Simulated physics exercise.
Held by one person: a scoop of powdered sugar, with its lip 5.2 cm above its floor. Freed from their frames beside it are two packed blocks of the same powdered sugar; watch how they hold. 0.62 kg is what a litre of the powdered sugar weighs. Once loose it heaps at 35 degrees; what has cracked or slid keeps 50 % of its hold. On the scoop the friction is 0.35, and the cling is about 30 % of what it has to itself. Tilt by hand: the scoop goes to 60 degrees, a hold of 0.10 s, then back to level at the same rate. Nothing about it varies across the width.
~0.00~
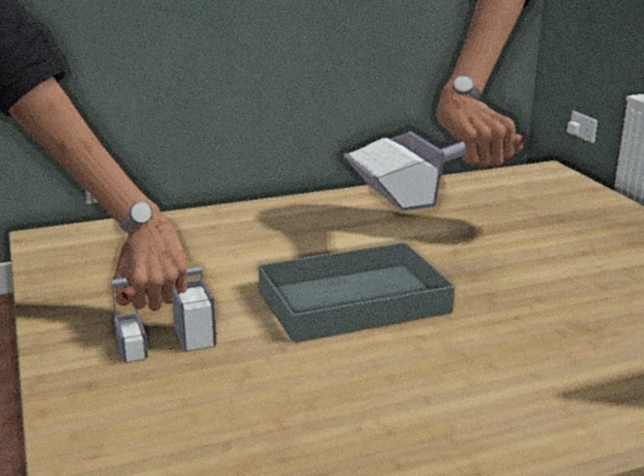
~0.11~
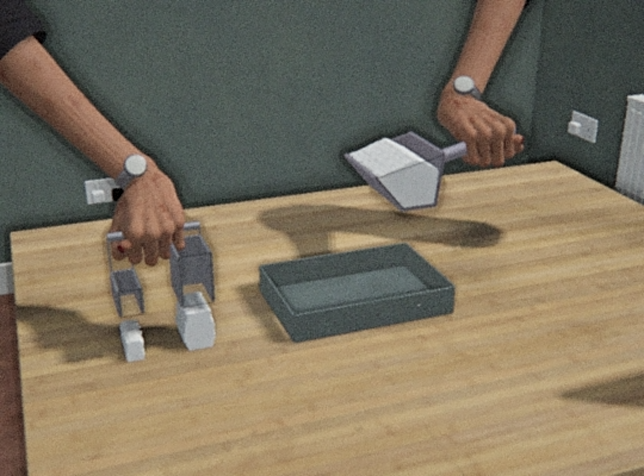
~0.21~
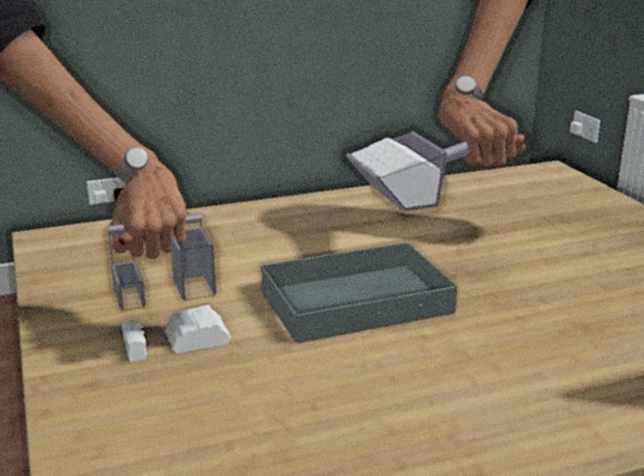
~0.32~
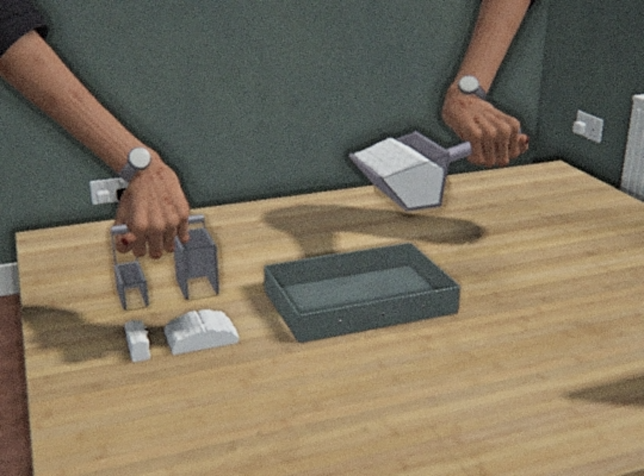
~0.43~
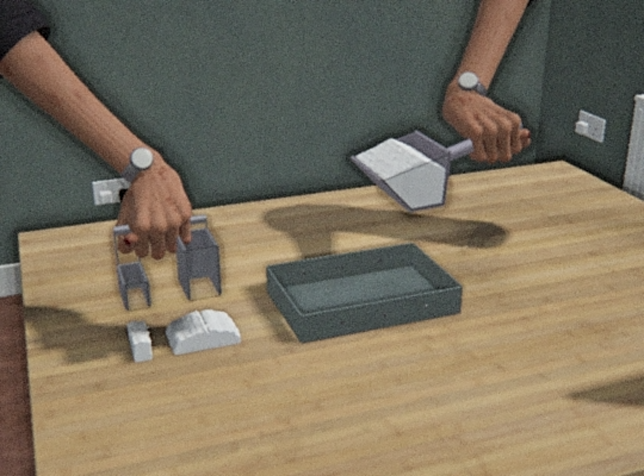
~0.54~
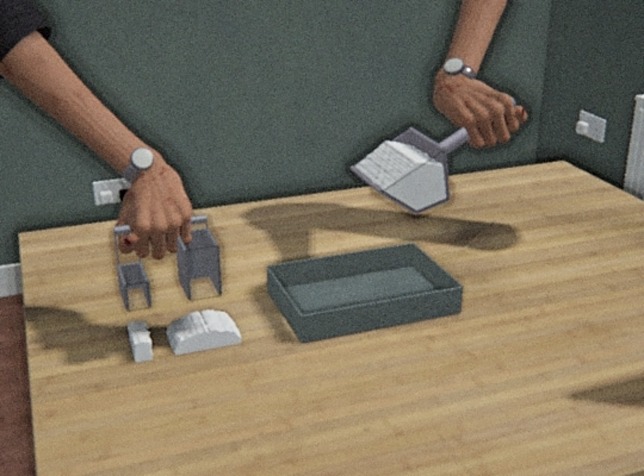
A person lifts two molds off white blocks, the right one slumps, then tilts a scoop.
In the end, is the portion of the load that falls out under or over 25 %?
What falls out of the load is a bigger share than 25 %.
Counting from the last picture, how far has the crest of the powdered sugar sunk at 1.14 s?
The difference comes to roughly 2.0 cm.
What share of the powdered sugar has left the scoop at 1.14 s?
Close to 30 percent.
After 0.81 s, the scoop is at 55 degrees and 0 % has left it.
After 1.14 s, the scoop is at 53 degrees and 28 % has left it.
After 1.46 s, the scoop is at 7 degrees and 33 % has left it.
After 1.79 s, the scoop is at 0 degrees and 33 % has left it.
After 1.89 s, the scoop is at 0 degrees and 33 % has left it.
